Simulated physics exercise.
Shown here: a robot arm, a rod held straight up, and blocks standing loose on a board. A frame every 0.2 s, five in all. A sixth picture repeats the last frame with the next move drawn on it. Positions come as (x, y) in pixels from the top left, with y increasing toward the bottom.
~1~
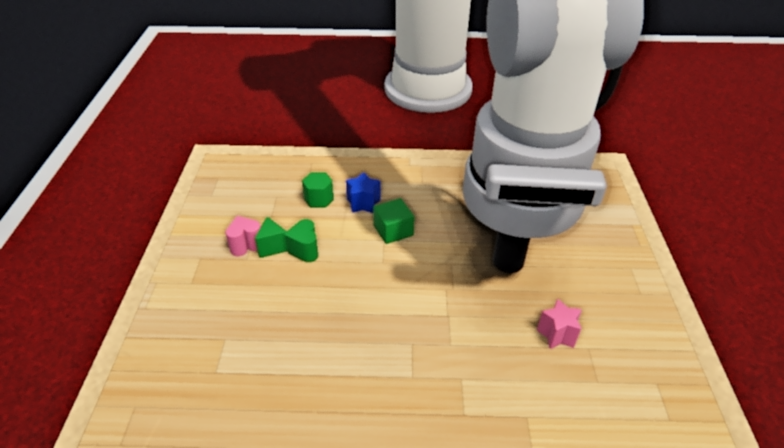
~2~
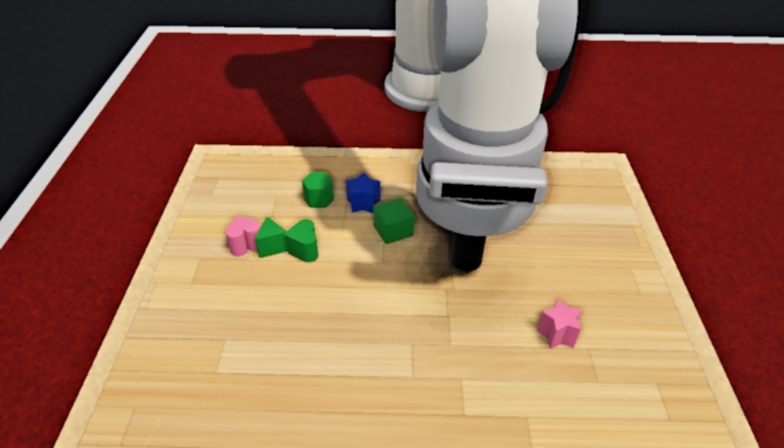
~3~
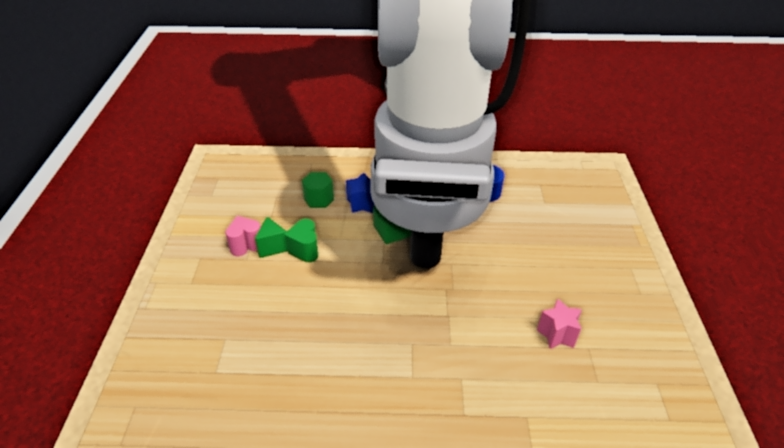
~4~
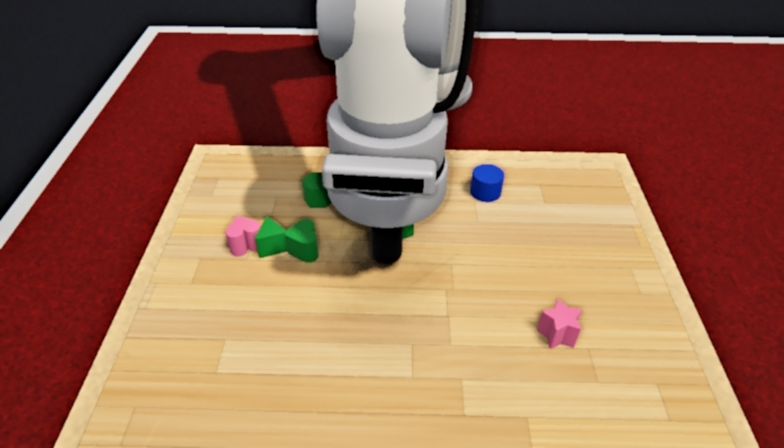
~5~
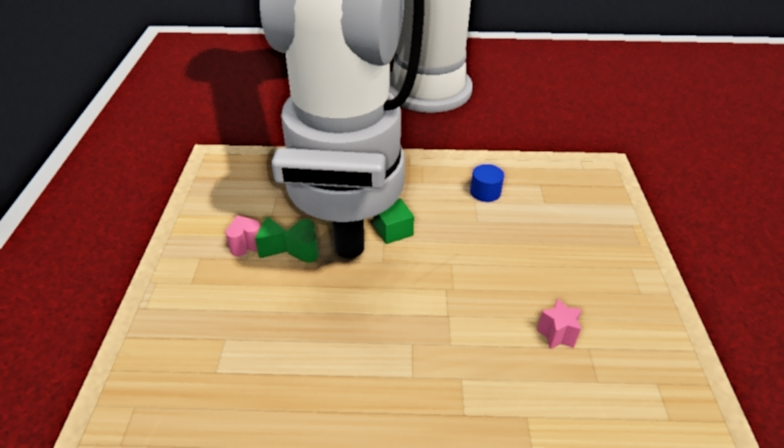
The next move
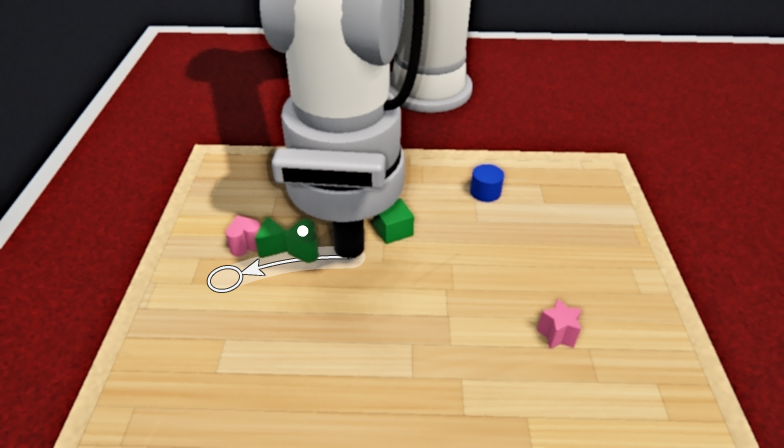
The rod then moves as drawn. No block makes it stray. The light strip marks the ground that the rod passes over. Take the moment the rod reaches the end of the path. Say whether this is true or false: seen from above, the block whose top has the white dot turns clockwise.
That claim is true.
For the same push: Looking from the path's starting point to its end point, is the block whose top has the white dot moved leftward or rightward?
Displaced right.
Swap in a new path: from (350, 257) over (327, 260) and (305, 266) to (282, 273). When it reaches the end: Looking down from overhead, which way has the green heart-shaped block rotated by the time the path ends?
From overhead, the rotation is clockwise.
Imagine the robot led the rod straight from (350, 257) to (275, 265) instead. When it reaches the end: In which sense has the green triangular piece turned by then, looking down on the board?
In a top view, it turns counterclockwise.
Drawn move, from (350, 257) over (288, 261) to (225, 279); the dot is on the green heart-shaped block.
What follows on the original path. One third of the way, rod (307, 249); pink heart-shaped block (236, 225), turned 15° anticlockwise; green triangular piece (263, 217), turned 35° anticlockwise; green heart-shaped block (285, 227), turned 40° clockwise.
Two thirds of the way, rod (264, 257); pink heart-shaped block (236, 225), turned 15° anticlockwise; green triangular piece (258, 211), turned 45° anticlockwise; green heart-shaped block (272, 225), turned 95° clockwise.
At the end, rod (222, 270); pink heart-shaped block (236, 225), turned 15° anticlockwise; green triangular piece (258, 211), turned 45° anticlockwise; green heart-shaped block (272, 225), turned 95° clockwise; green square still.
